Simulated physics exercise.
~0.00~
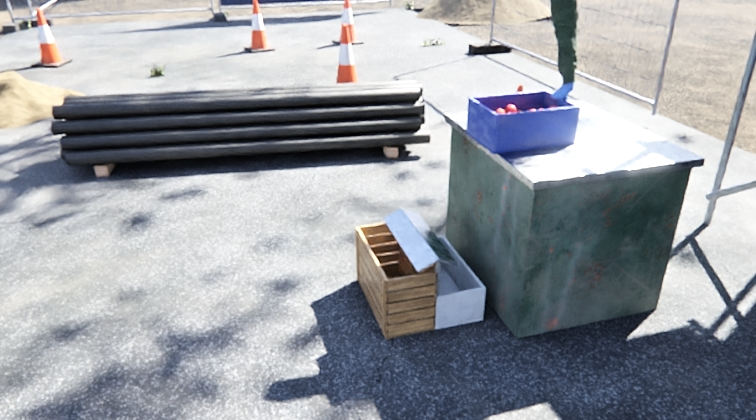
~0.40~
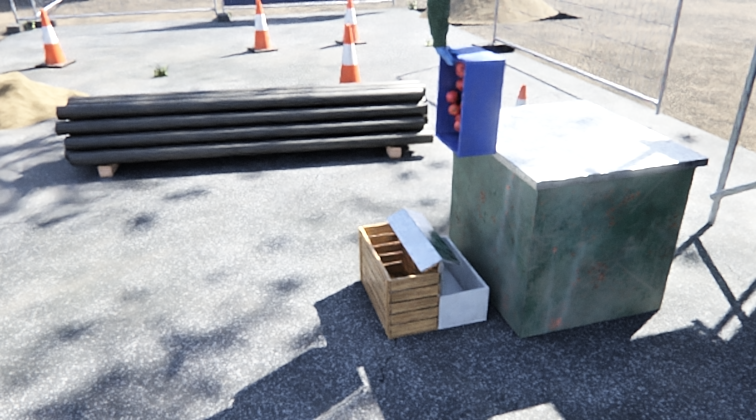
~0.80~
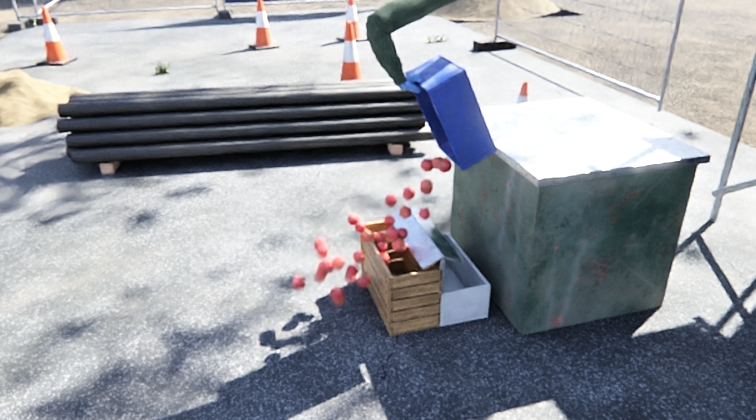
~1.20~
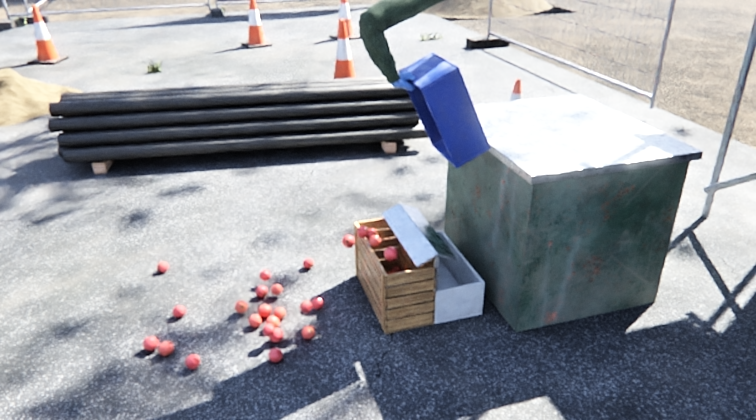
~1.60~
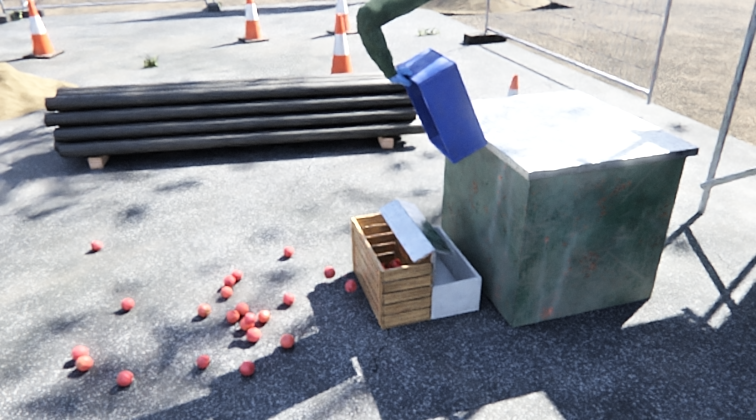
Blue crate on a bench being tipped leftward by a green arm, spilling tomatoes partly into a wooden bin, most scattering on the ground beyond.
